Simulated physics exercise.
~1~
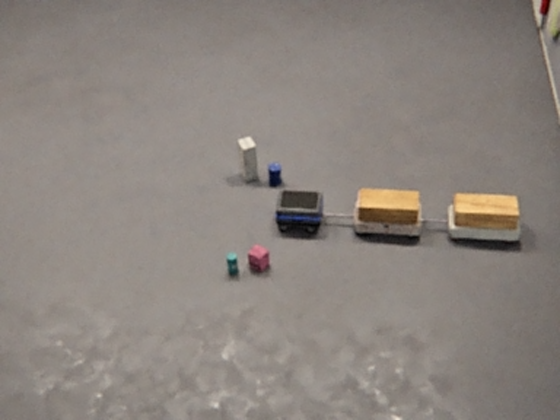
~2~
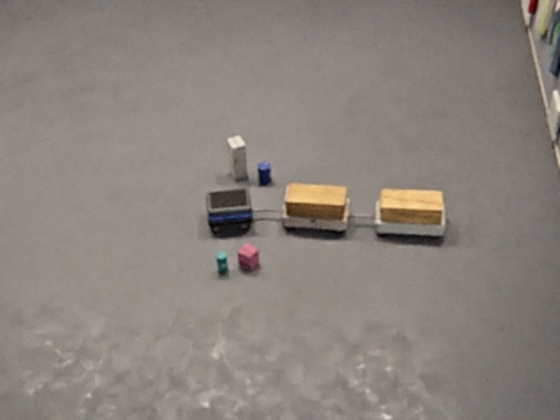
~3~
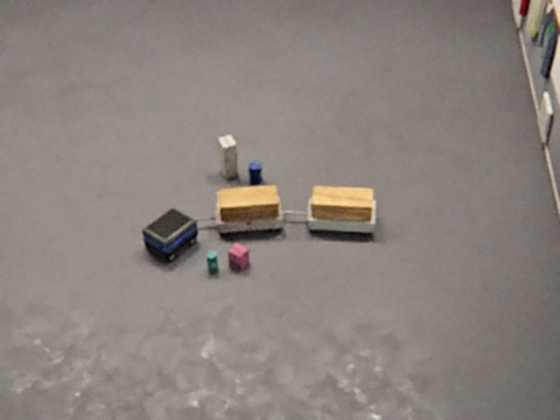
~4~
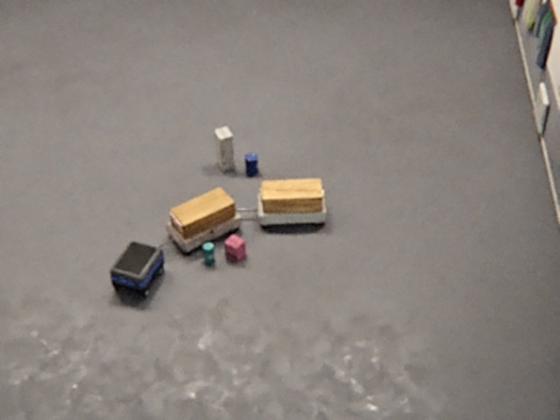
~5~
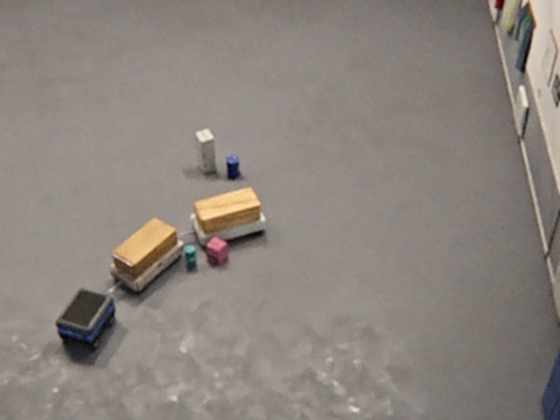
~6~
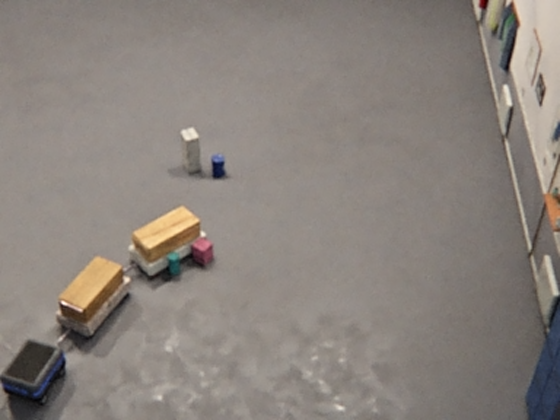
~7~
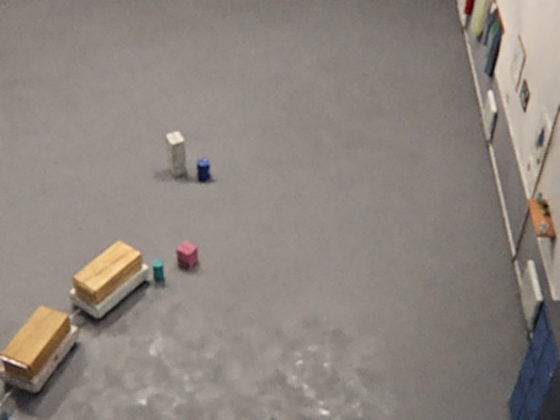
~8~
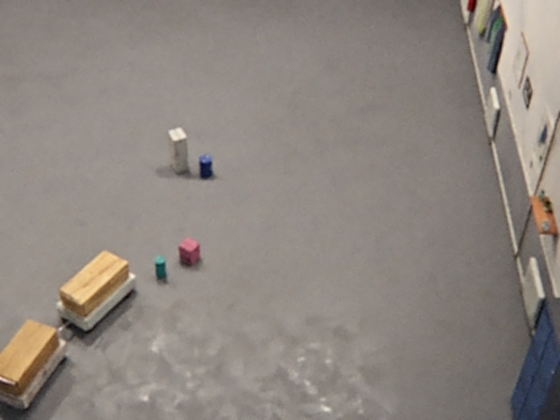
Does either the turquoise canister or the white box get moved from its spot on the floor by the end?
Yes, the turquoise canister is shifted a little and stays upright. The white box stays where it was.
